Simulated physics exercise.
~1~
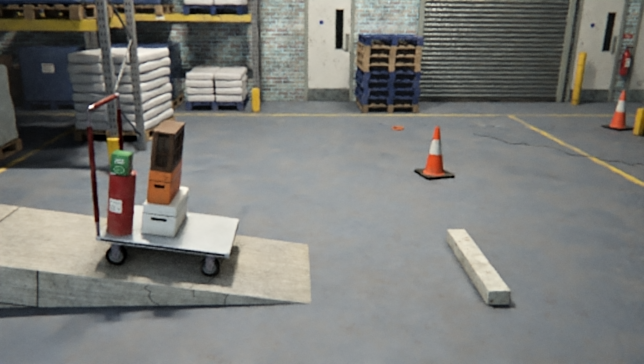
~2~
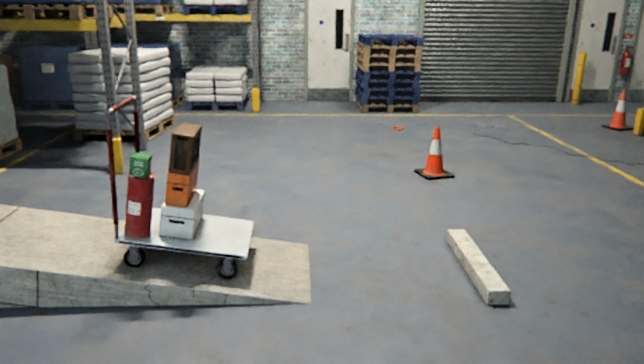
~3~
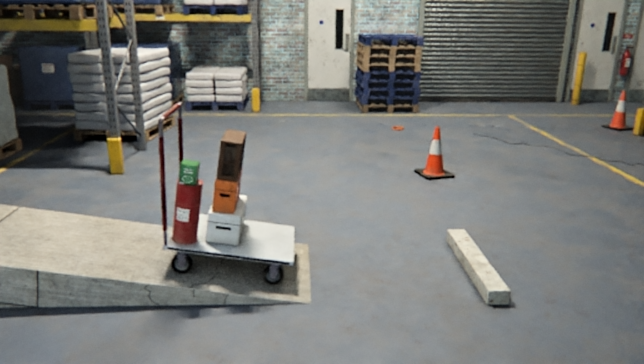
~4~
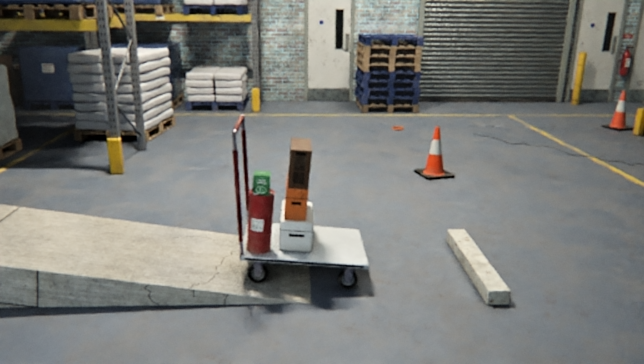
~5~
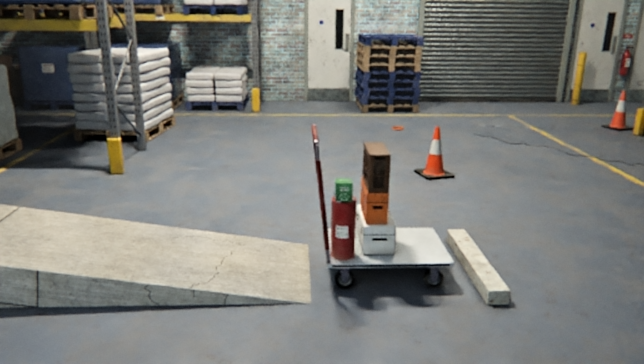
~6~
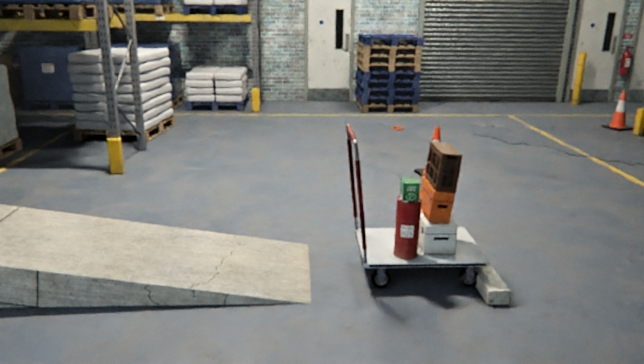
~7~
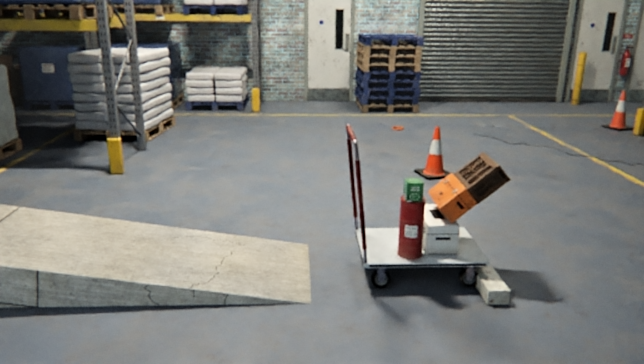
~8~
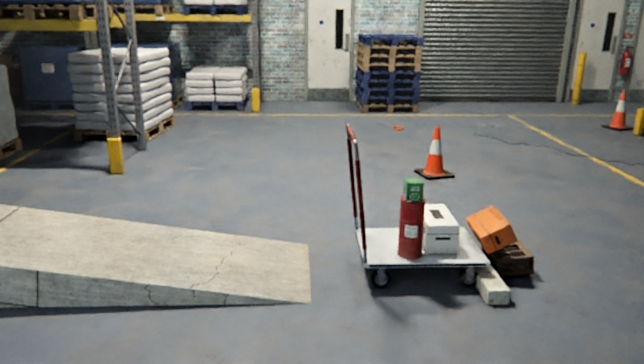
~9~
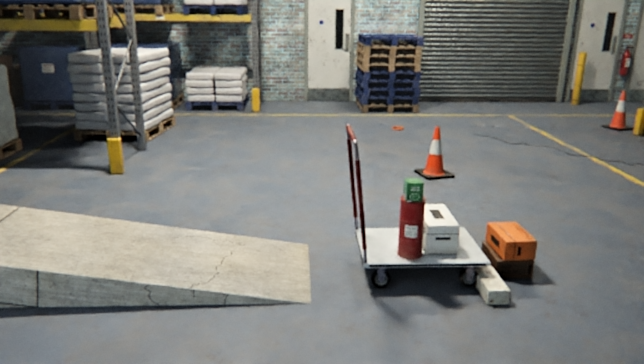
A loaded trolley rolls down a ramp, hits a kerb and spills two upper boxes.
